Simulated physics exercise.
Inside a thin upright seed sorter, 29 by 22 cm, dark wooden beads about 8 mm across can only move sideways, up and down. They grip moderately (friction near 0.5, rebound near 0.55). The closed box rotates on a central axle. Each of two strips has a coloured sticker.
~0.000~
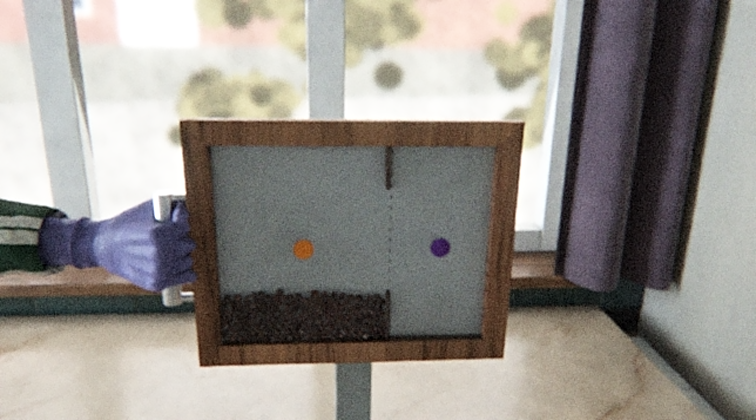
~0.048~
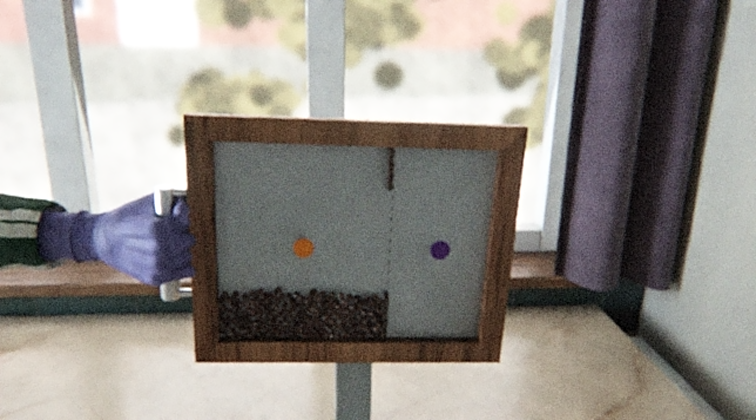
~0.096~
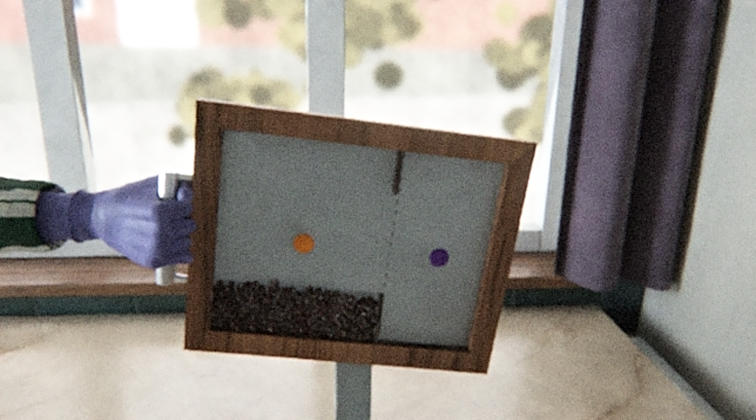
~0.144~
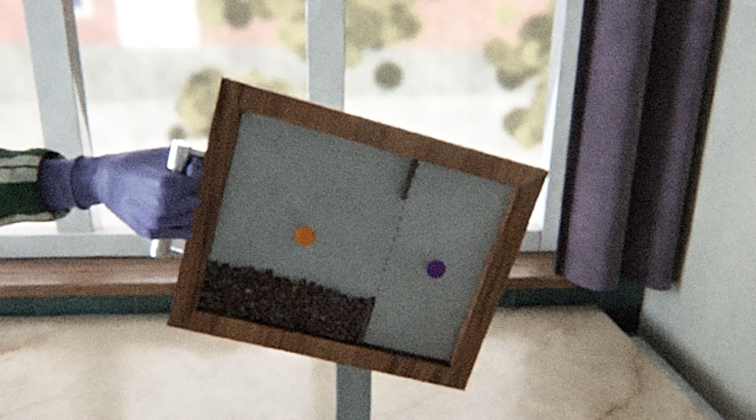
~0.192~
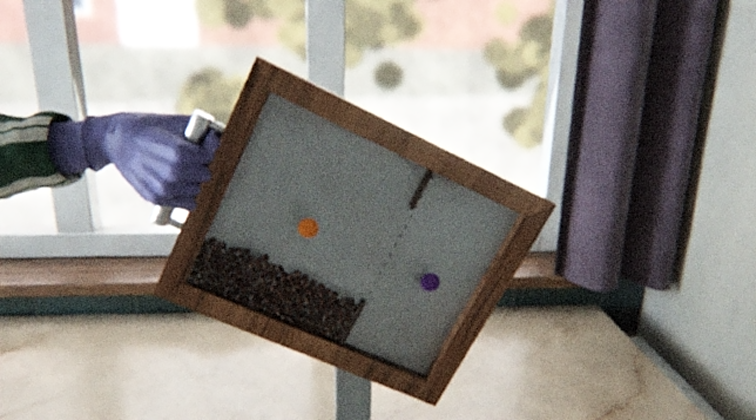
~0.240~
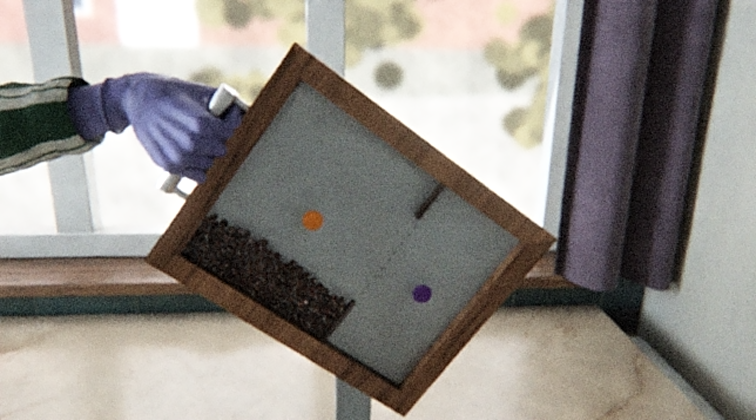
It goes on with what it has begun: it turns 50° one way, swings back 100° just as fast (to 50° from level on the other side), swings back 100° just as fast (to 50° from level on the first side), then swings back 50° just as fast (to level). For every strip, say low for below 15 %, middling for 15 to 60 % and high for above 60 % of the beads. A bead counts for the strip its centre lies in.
Orange high, purple low.
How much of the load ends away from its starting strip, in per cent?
Roughly 5 per cent.
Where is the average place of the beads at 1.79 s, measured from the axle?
Some 7 cm left and 6 cm below.
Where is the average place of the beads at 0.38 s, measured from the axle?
About 10 cm left and 1 cm below.
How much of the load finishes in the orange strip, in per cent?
Roughly 95 per cent.
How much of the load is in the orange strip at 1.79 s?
Roughly 95 per cent.
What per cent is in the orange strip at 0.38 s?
About 100 per cent.
By 0.38 s, it stands 50° clockwise; the beads' middle is 10 cm left of and 1 cm below the centre; orange 100 %.
By 1.79 s, it stands 25° clockwise; the beads' middle is 7 cm left of and 6 cm below the centre; orange 95 %, purple 5 %.
By 1.98 s, it stands level; the beads' middle is 3 cm left of and 8 cm below the centre; orange 95 %, purple 5 %.
Settled by 2.6 s, it stands level; orange 95 %, purple 5 %.
